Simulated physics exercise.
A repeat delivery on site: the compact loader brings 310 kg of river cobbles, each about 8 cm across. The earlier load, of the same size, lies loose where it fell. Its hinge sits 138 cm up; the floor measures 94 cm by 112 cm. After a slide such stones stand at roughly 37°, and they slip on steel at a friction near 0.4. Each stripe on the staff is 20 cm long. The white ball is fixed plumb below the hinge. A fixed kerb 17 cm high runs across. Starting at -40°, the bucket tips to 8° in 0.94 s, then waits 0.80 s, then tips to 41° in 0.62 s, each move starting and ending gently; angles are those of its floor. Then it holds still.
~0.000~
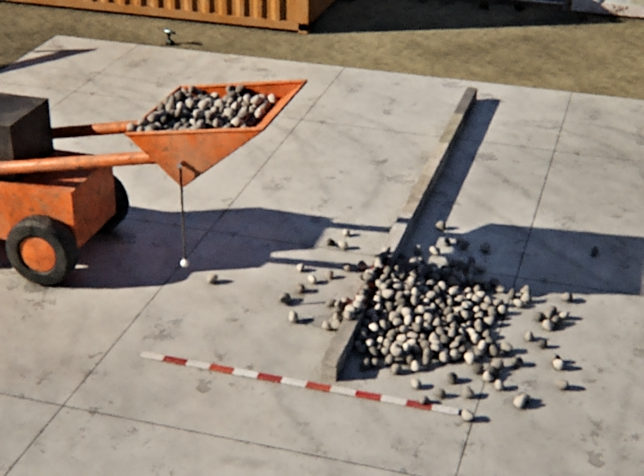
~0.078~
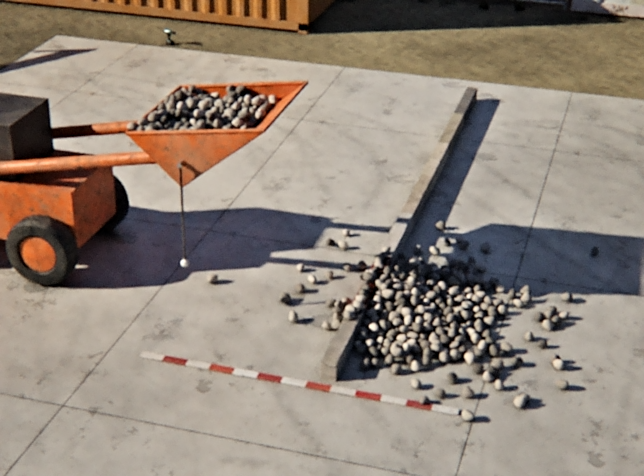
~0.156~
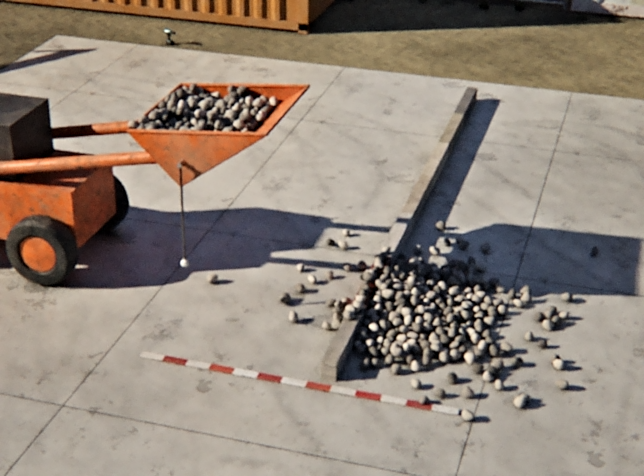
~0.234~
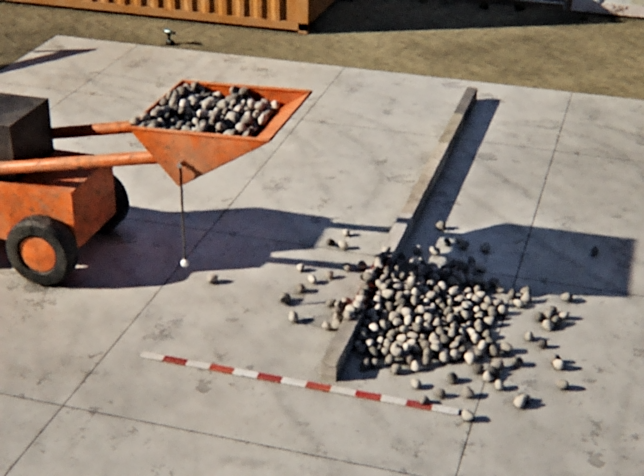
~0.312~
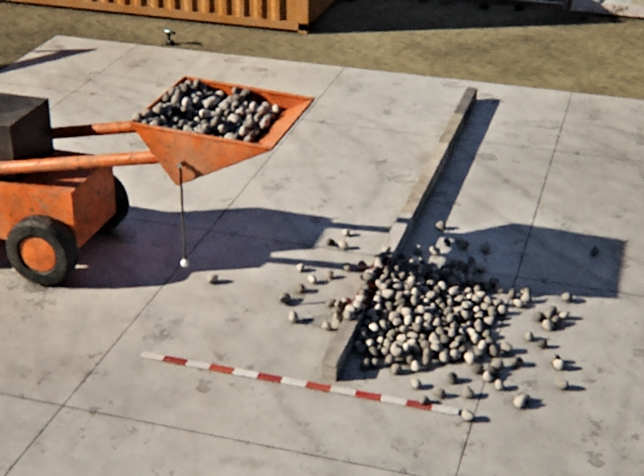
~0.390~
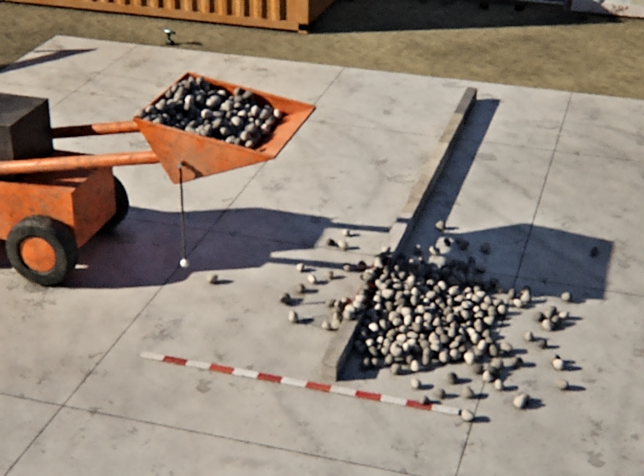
An orange loader's bucket, heaped with grey and brown river stones, starts with its floor sloping up towards its front lip and slowly tilts forward, its lip lowering. The stones shift a little inside it, while the loader's wheels and the loose pile by the kerb stay still.
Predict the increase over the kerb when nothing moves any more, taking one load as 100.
About 1 per cent.
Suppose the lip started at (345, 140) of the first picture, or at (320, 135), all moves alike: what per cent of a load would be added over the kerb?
Near 65 per cent from the first place, 30 from the second.
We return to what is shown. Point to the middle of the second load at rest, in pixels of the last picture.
Near (317, 287).
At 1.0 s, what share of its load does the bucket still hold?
Roughly 100 per cent is still inside.
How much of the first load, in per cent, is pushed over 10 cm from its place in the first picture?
Roughly 0 per cent of them.
After 0.7 s the floor is at 0°; in per cent of one load, 100 in the bucket, 10 on this side of the kerb, 91 over the kerb; the foremost stones are at (577, 337).
After 1.0 s the floor is at 8°; in per cent of one load, 100 in the bucket, 10 on this side of the kerb, 91 over the kerb; the foremost stones are at (577, 337).
After 2.8 s the floor is at 41°; in per cent of one load, 8 in the bucket, 101 on this side of the kerb, 91 over the kerb; the foremost stones are at (577, 337).
After 5.4 s the floor is at 41°; in per cent of one load, 0 in the bucket, 109 on this side of the kerb, 91 over the kerb; the foremost stones are at (577, 337). Net gain over the kerb, 1.
